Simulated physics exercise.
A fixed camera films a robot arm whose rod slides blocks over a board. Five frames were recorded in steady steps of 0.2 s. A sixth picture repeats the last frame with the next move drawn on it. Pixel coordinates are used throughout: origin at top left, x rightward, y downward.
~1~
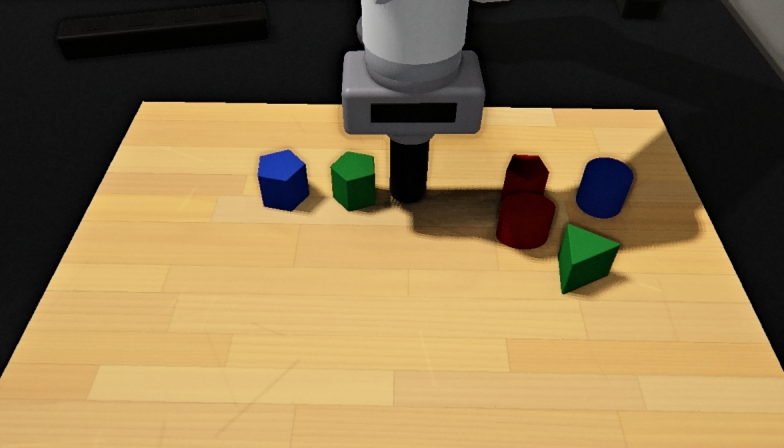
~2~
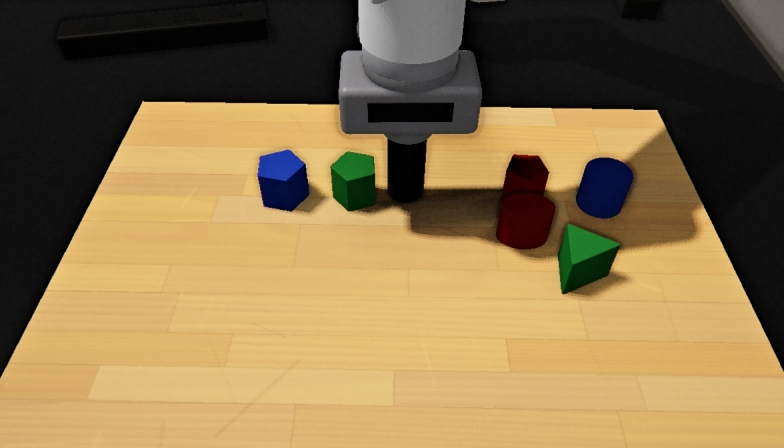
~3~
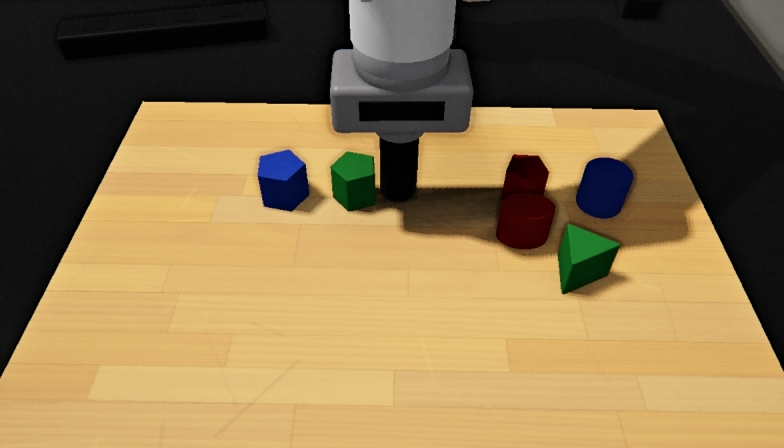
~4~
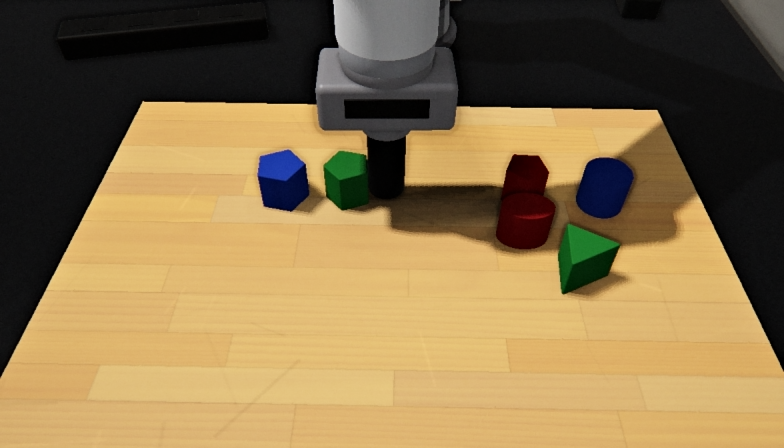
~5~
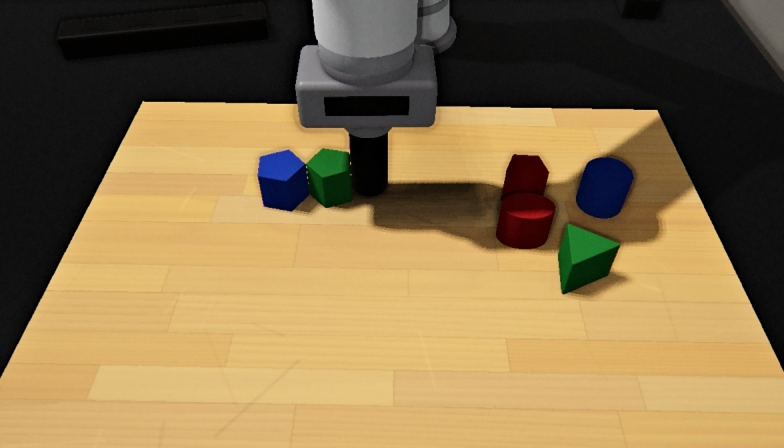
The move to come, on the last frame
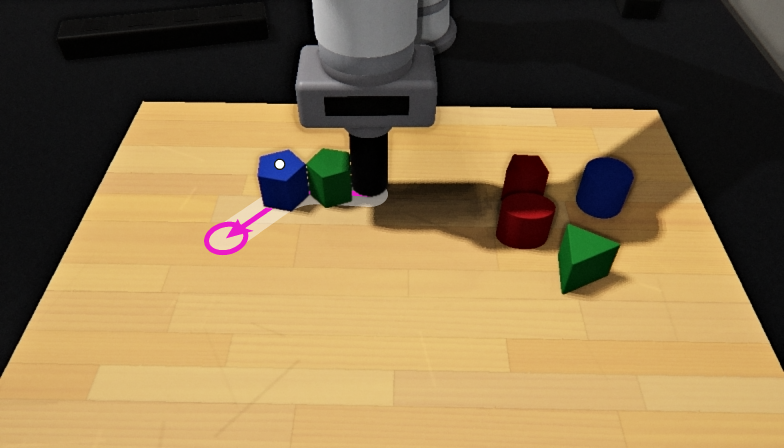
To begin with, a robot arm holds a dark rod upright on a wooden table, right of a green and a blue pentagonal block, with red, blue and green shapes farther right. The rod slides slightly left to the green block, then pushes it a short way left, up against the blue one.
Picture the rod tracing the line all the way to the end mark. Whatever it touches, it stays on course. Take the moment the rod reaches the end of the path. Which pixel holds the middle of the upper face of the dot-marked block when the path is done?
For the centre of its top, I'd go with (193, 164).
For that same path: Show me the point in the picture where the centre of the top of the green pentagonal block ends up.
The middle of its upper face should be somewhere near (238, 159).
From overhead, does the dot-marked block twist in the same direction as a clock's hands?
No
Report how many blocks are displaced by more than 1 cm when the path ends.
I expect two blocks to be moved by more than 1 cm.
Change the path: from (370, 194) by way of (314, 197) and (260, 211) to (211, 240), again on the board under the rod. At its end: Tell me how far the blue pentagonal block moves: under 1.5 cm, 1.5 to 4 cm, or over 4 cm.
Over 4 cm.
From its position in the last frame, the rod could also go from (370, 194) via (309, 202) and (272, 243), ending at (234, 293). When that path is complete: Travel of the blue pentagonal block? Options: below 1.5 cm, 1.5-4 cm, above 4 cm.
The answer will be the long band, over 4 cm.
The drawn path runs from (370, 194) through (318, 192) and (269, 208) to (226, 238); the dot is on the blue pentagonal block.
What follows on the original path. One third of the way, rod at (317, 183); blue pentagonal block at (238, 164), turned 50° anticlockwise; green pentagonal block at (278, 154), turned 25° clockwise.
Two thirds of the way, rod at (267, 200); blue pentagonal block at (195, 165), turned 40° anticlockwise; green pentagonal block at (238, 159), turned 40° clockwise.
At the end, rod at (224, 230); blue pentagonal block at (194, 164), turned 40° anticlockwise; green pentagonal block at (238, 159), turned 40° clockwise.
